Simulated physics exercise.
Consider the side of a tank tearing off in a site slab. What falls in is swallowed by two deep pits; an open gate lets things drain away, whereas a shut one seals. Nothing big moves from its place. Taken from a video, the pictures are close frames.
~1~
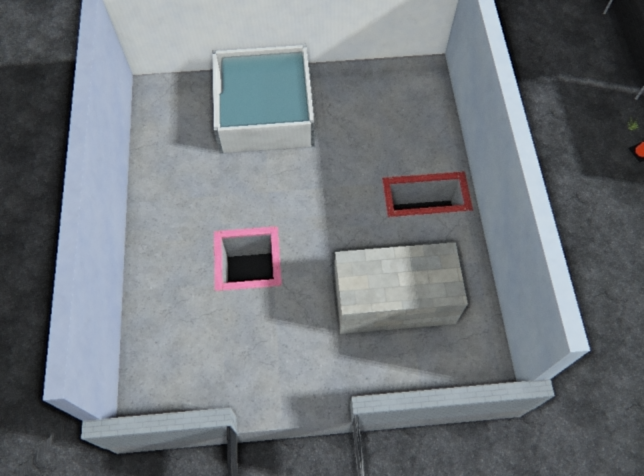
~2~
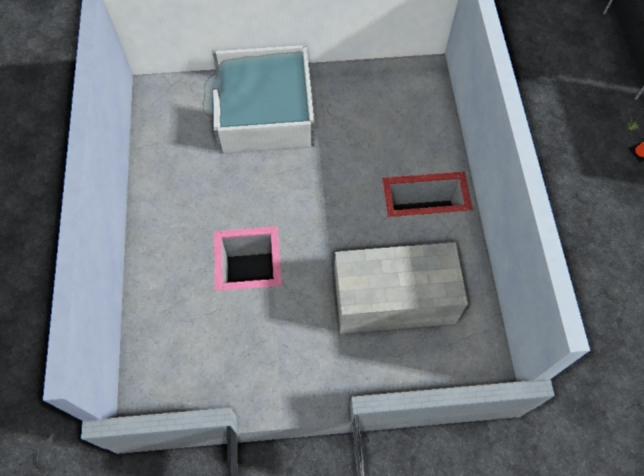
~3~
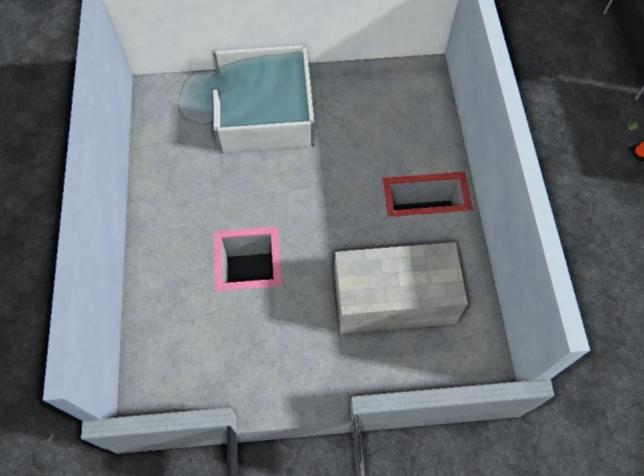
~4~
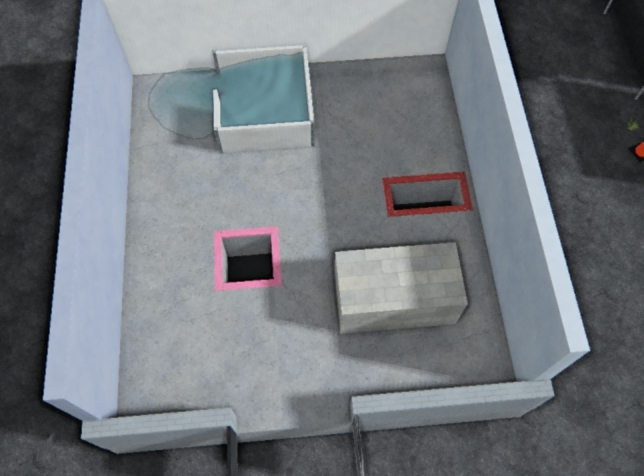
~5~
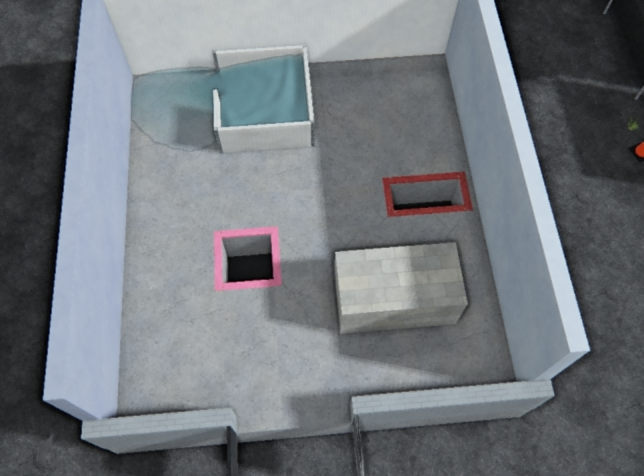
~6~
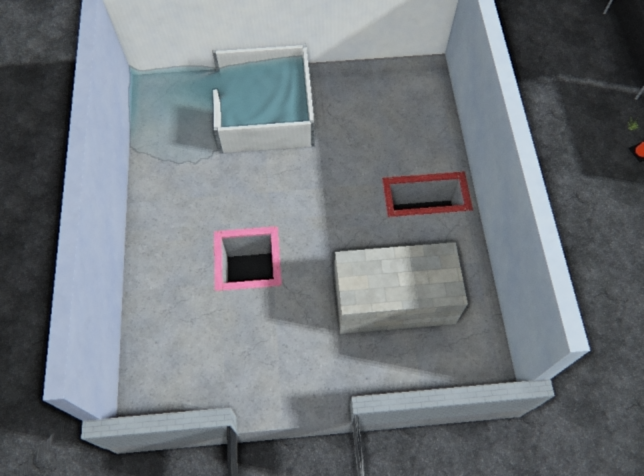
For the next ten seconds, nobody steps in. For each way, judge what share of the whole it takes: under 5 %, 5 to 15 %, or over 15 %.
Outcome: The gate will get an average slice of five to fifteen per cent, the pink pit will get a big slice beyond fifteen per cent, the red pit will get a thin slice beneath five per cent.
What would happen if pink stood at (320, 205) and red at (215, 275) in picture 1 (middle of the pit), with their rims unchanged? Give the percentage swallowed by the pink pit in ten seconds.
Out of a hundred parts, 2 go to pink.
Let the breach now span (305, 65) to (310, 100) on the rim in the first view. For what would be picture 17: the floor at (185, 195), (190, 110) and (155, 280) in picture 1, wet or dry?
Unsoaked, then unsoaked, then unsoaked.
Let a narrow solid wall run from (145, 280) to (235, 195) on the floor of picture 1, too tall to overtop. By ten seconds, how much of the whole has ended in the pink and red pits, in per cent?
The pink pit gets 0 per cent, the red pit 6 per cent.
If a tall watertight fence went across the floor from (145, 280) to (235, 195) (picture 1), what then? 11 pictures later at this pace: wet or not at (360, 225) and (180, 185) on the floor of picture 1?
Taking them in the order asked, the first is not reached and the second is inundated.
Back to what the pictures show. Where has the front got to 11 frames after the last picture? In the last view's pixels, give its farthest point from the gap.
Close to (123, 302).
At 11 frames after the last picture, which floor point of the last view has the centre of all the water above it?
The water's middle lies around (217, 121).
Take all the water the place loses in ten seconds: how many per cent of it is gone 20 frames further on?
Log: Around 15 %, estimated.
A moment on, water covers 10 % of the floor; the gate 0 %, the pink pit 0 %, the red pit 0 %.
Next, water covers 15 % of the floor; the gate 0 %, the pink pit 0 %, the red pit 0 %.
Then, water covers 40 % of the floor; the gate 0 %, the pink pit 4 %, the red pit 0 %.
Later, water covers 50 % of the floor; the gate 4 %, the pink pit 11 %, the red pit 0 %.
In the end, water covers 65 % of the floor; the gate 10 %, the pink pit 18 %, the red pit 1 %.
